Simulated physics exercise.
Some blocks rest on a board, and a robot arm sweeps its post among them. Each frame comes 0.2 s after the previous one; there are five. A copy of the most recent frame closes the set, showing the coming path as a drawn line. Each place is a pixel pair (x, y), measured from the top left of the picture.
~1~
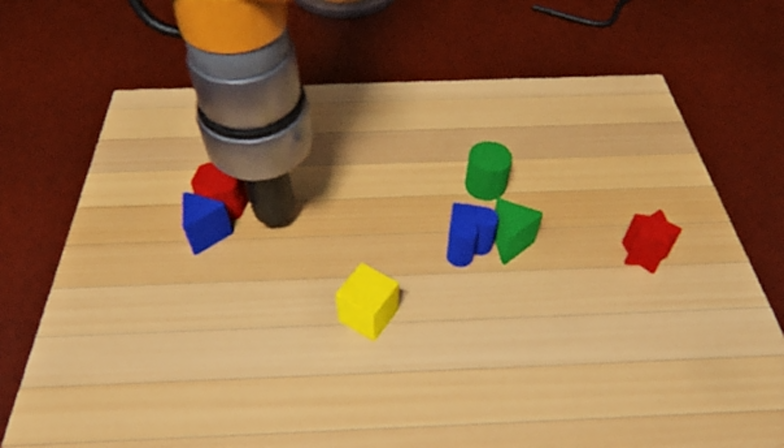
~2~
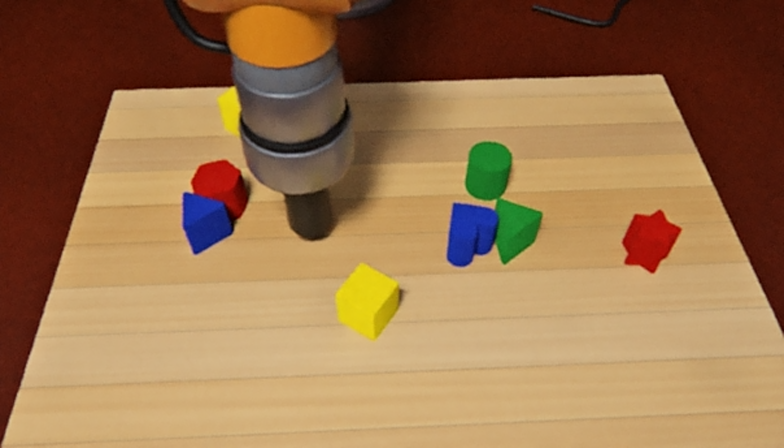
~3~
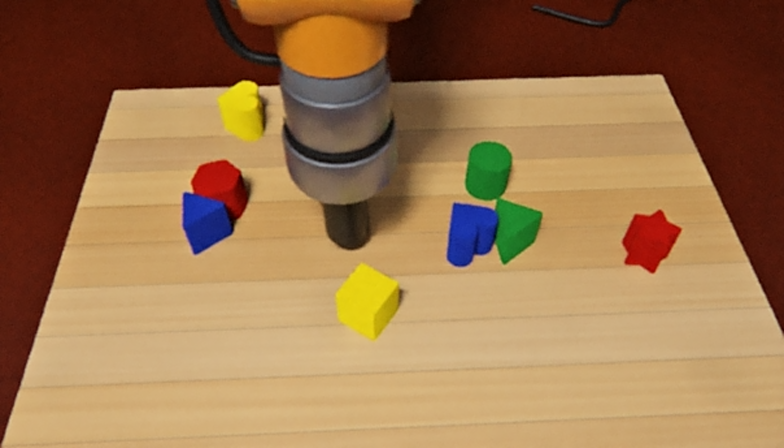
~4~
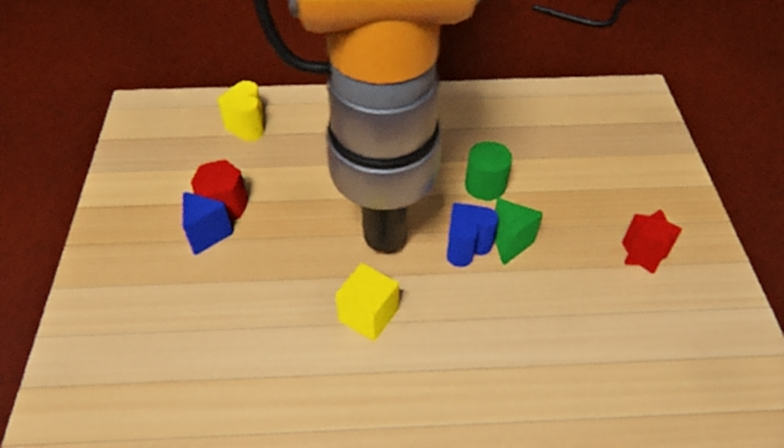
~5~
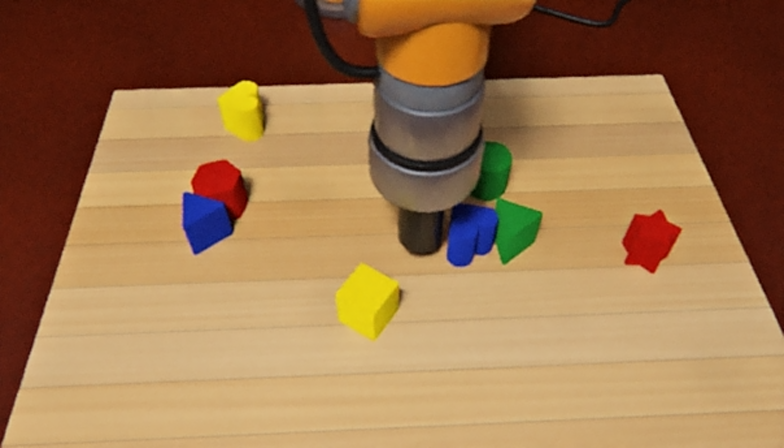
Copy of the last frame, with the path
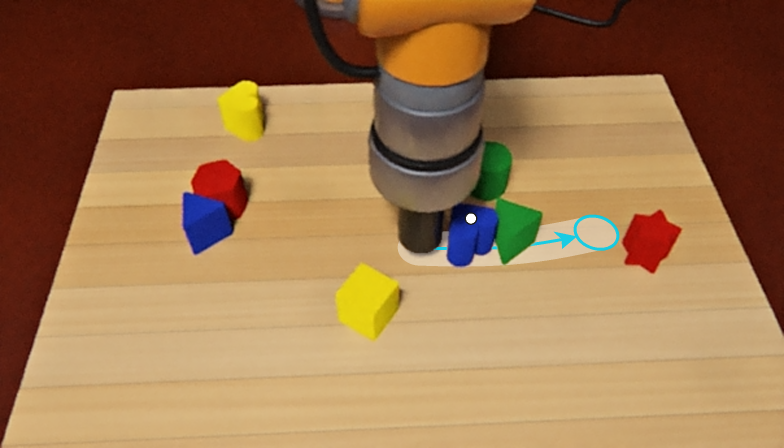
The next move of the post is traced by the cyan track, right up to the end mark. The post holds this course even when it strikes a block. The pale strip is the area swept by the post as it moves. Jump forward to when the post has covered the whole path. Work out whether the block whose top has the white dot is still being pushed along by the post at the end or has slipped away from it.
My prediction: In front.
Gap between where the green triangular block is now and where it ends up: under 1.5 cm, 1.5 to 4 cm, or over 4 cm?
Displaced more than 4 cm.
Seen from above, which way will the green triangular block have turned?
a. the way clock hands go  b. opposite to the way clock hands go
Letter a.
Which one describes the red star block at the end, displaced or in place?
Shifted out of place.
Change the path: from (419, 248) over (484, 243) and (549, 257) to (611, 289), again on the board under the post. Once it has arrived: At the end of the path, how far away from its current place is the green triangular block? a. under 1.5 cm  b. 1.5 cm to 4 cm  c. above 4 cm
My answer is option c.
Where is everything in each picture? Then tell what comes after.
Post's lower end (274, 209); blue heart block (471, 219); green cylinder (491, 155); green triangular block (517, 215); red star block (657, 226), in the first frame.
Post (310, 221); blocks still, in the second frame.
Post (347, 230); blocks still, in the third frame.
Post (384, 234); blocks still, in the fourth frame.
Post (420, 236); blue heart block (471, 219); green cylinder (491, 155); green triangular block (517, 215); red star block (657, 226), in the fifth frame.
Drawn move, from (419, 248) via (511, 247), ending at (596, 232); the dot is on the blue heart block.
What follows on the original path. One third of the way, post (483, 237); blue heart block (526, 213), turned 25° anticlockwise; green triangular block (566, 207), turned 25° clockwise.
Two thirds of the way, post (545, 232); blue heart block (589, 206), turned 30° anticlockwise; green triangular block (627, 199), turned 20° clockwise.
At the end, post (601, 221); blue heart block (645, 194), turned 35° anticlockwise; green cylinder still; green triangular block (682, 189), turned 30° clockwise; red star block (672, 226), turned 50° clockwise.
